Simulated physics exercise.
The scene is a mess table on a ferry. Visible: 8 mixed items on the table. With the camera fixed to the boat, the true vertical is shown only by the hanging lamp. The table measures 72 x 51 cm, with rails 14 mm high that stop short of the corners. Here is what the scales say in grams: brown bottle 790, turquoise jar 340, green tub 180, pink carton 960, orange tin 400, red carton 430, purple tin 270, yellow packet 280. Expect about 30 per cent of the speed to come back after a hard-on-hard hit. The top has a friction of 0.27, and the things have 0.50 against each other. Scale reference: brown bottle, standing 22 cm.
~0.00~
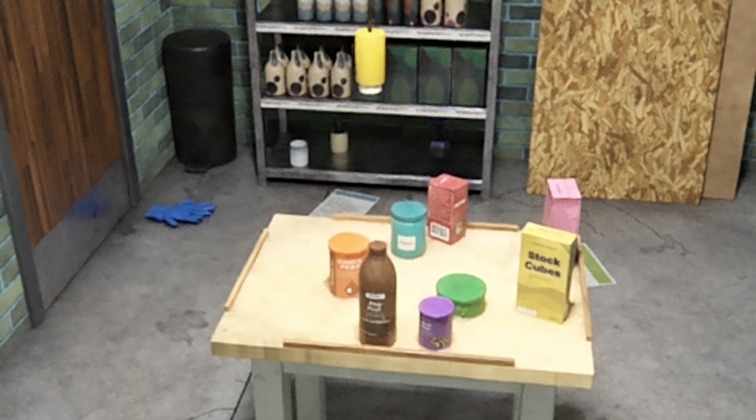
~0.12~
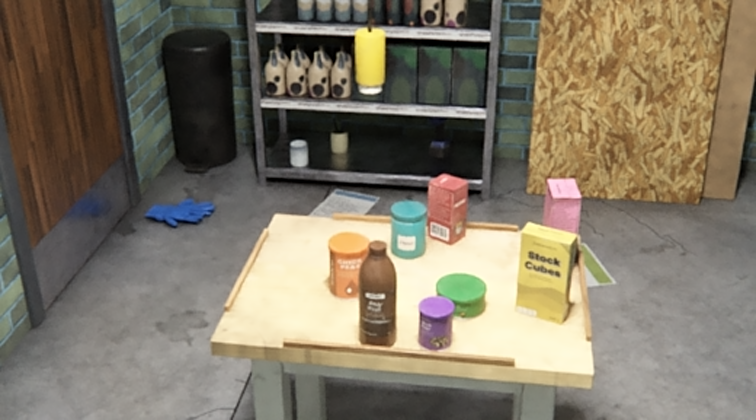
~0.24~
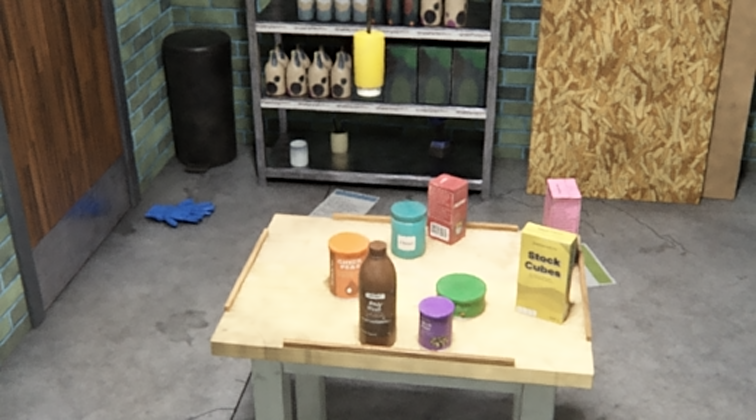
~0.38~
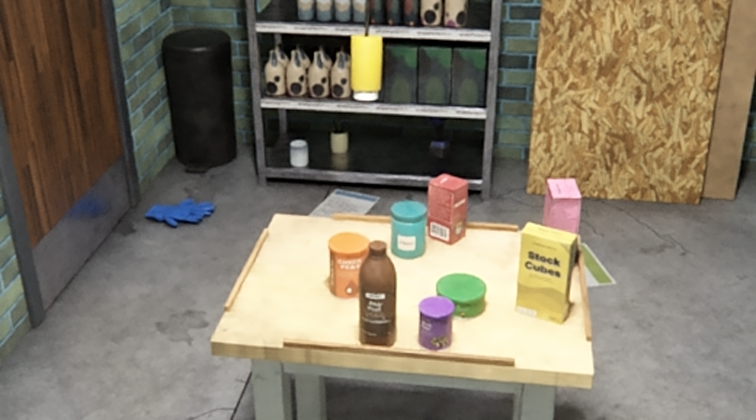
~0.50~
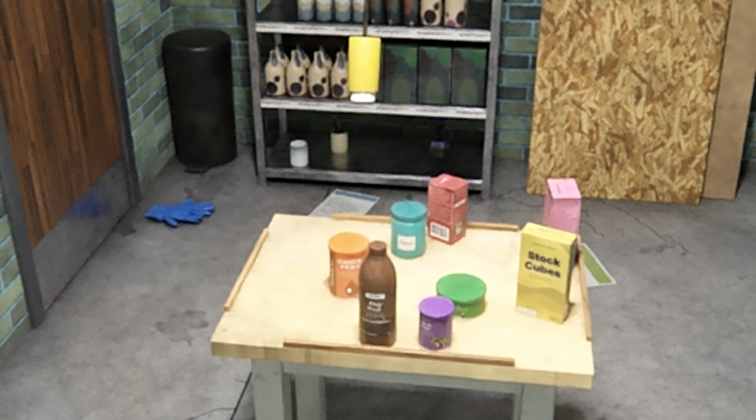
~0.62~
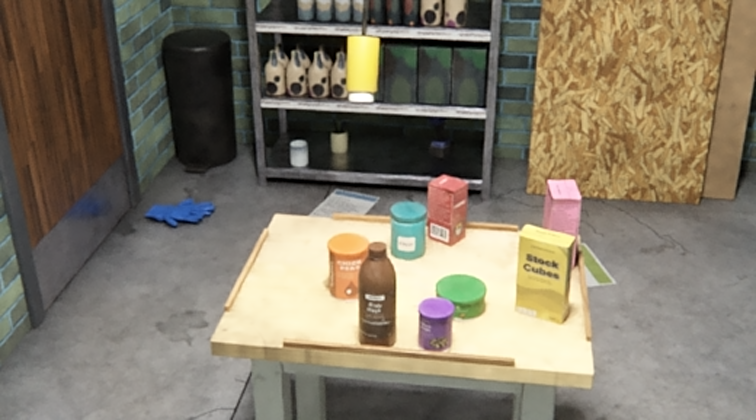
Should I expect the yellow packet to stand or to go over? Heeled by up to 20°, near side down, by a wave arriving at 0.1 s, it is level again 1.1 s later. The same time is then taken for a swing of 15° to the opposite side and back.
Expect it to go over.
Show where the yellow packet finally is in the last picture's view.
The resting point is around (514, 324).
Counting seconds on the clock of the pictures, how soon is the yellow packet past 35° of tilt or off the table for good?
Answer: About 0.8 s.
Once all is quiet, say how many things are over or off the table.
The tally is 1.
After 0.72 s, heel 19°, near side down; yellow packet 16° off its base near (541, 280); pink carton moved 2 cm; red carton moved 2 cm.
After 0.92 s, heel 10°, near side down; yellow packet on its side near (520, 335); pink carton moved 6 cm; red carton moved 6 cm.
After 1.02 s, heel 5°, near side down; yellow packet on its side near (515, 343); pink carton moved 7 cm; red carton moved 7 cm.
After 1.92 s, heel 12°, far side down; yellow packet on its side near (513, 332); pink carton moved 7 cm; red carton moved 7 cm.
In the end (2.8 s), toppled on the table, yellow packet; not toppled but over 5 cm from the start, turquoise jar, green tub, pink carton, orange tin and red carton; the other 2 under 5 cm from the start. At the end, from the last picture's camera, yellow packet near (514, 324).
